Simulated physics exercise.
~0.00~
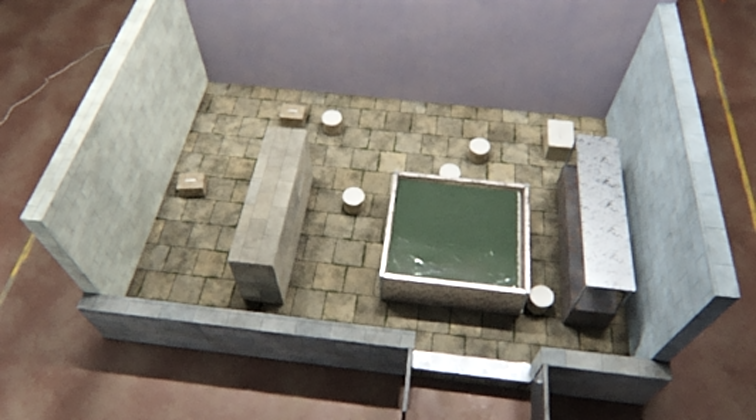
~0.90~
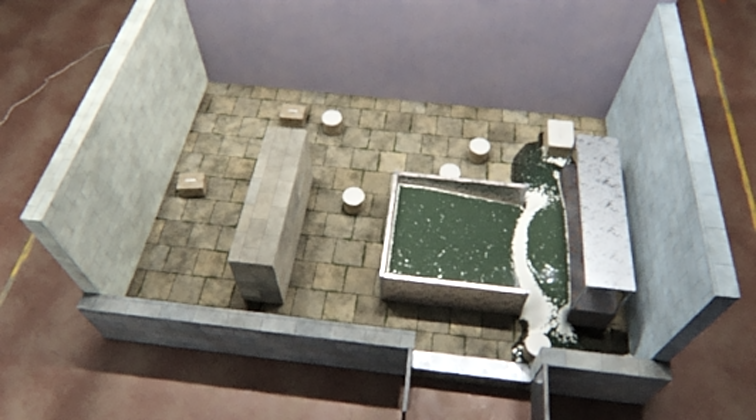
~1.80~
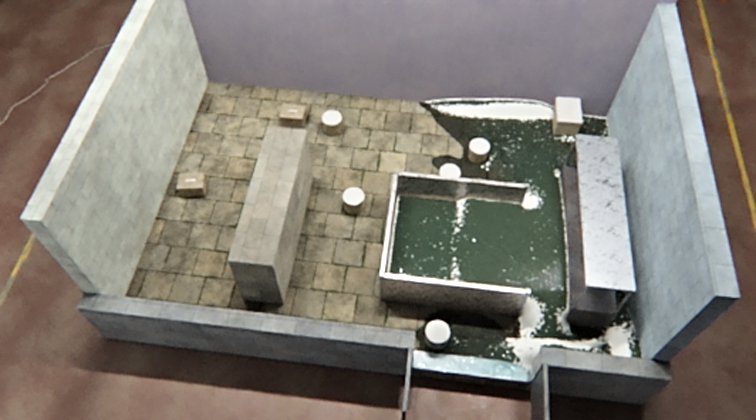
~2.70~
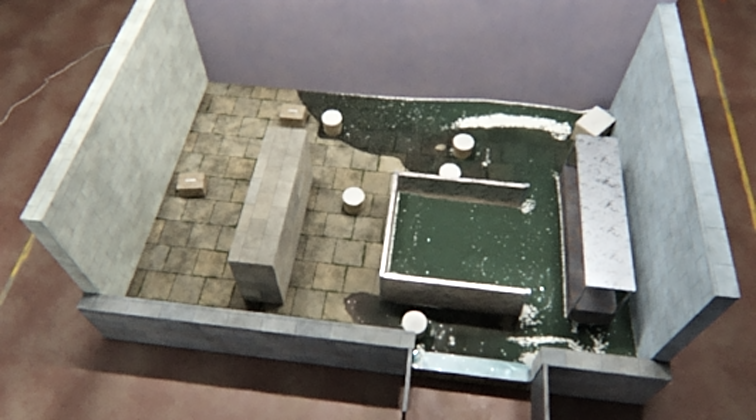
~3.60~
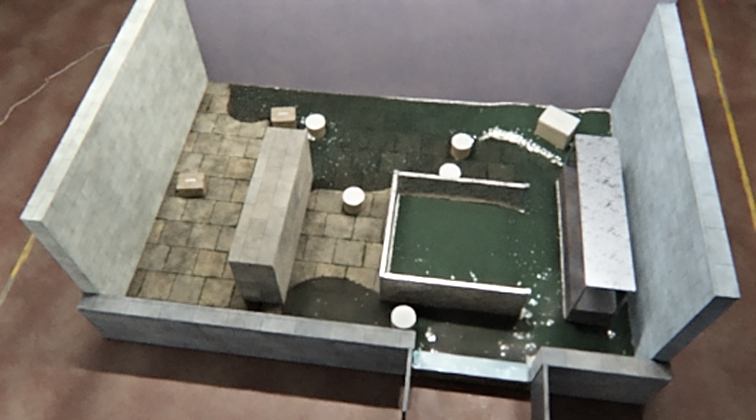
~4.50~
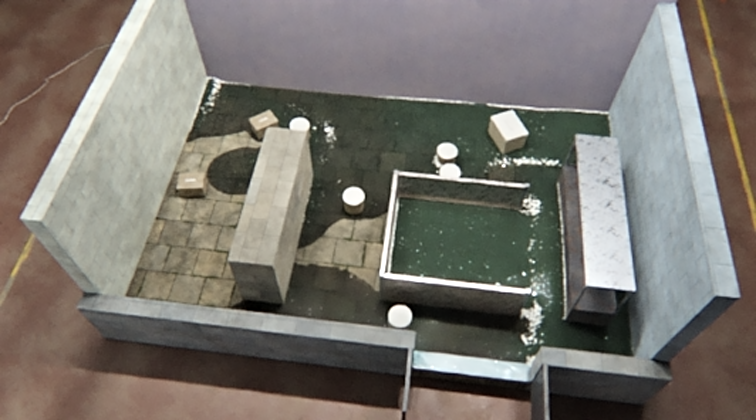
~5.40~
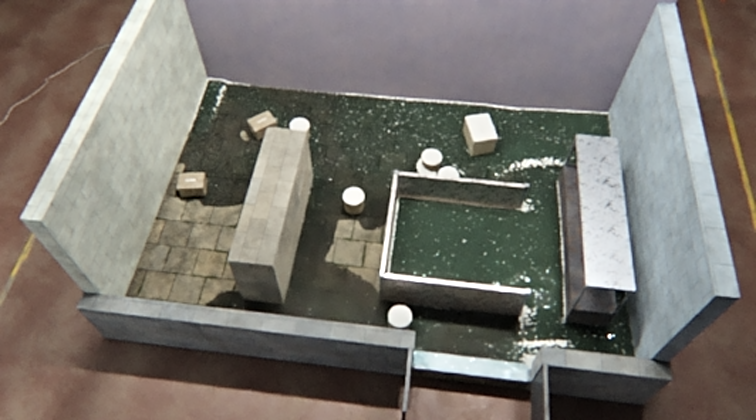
In a walled depot area with a paved floor, one side of a square tank gave way and dark green water rushed out, spreading leftward across most of the floor and shifting several pale boxes and pails while others stayed put.
